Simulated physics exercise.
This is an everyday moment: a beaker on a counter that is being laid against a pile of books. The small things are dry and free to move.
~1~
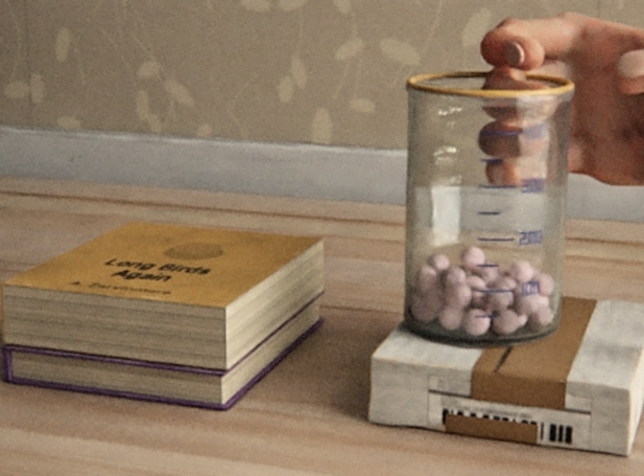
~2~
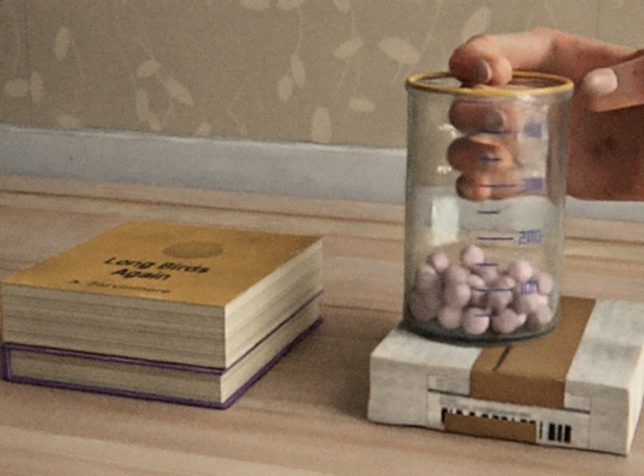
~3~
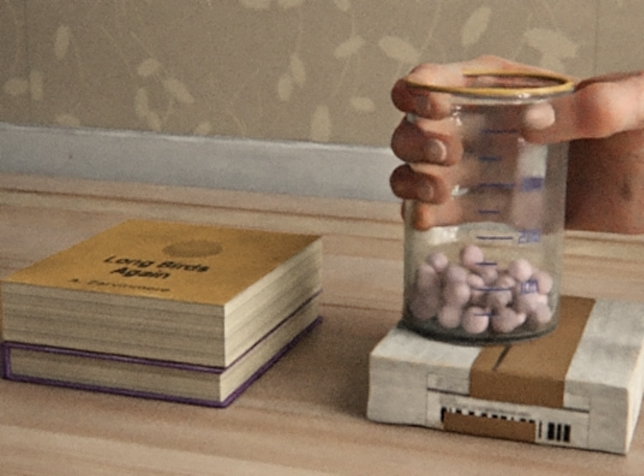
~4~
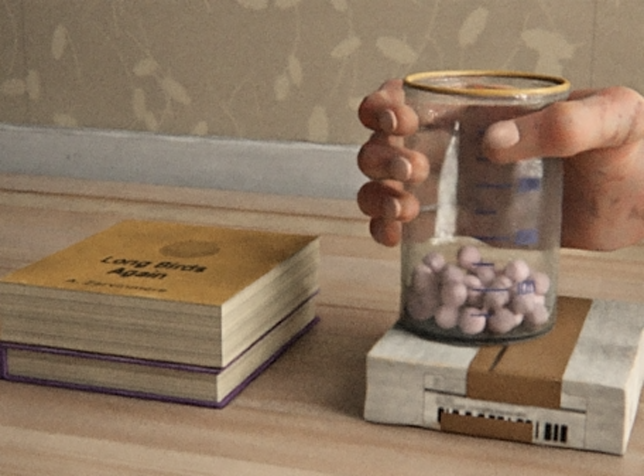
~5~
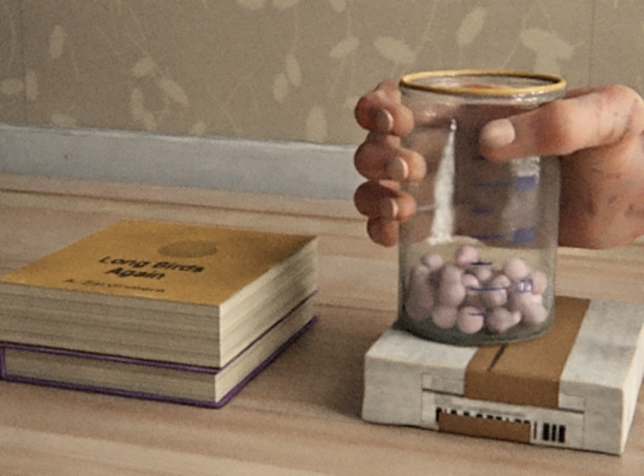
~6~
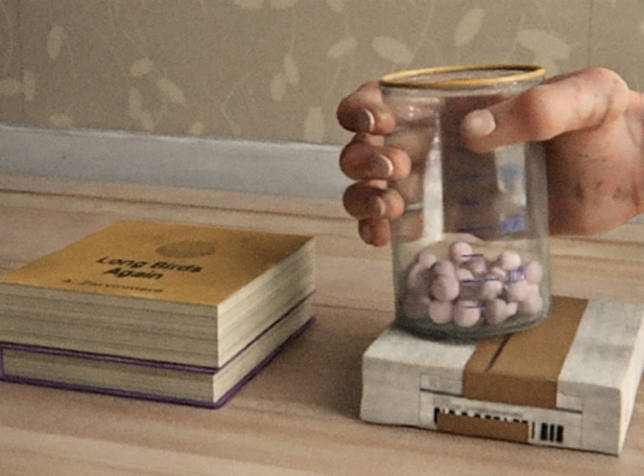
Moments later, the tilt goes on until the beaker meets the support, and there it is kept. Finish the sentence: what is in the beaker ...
... remains inside it.
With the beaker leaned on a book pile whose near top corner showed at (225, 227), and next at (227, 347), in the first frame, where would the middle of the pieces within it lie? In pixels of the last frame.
Roughly at (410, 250) for the first height, and roughly at (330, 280) for the second.
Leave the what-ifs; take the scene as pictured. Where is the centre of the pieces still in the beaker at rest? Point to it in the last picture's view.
The centre lands near (379, 255).
Then, 0.61 s on from there, the beaker leans 29°; everything is still inside.
Then, 1.26 s on from there, the beaker leans 56°; everything is still inside.
Then, 2.03 s on from there, the beaker rests on the book pile at 74°; everything is still inside.
In the end, the beaker rests on the book pile at 74°; everything is still inside.
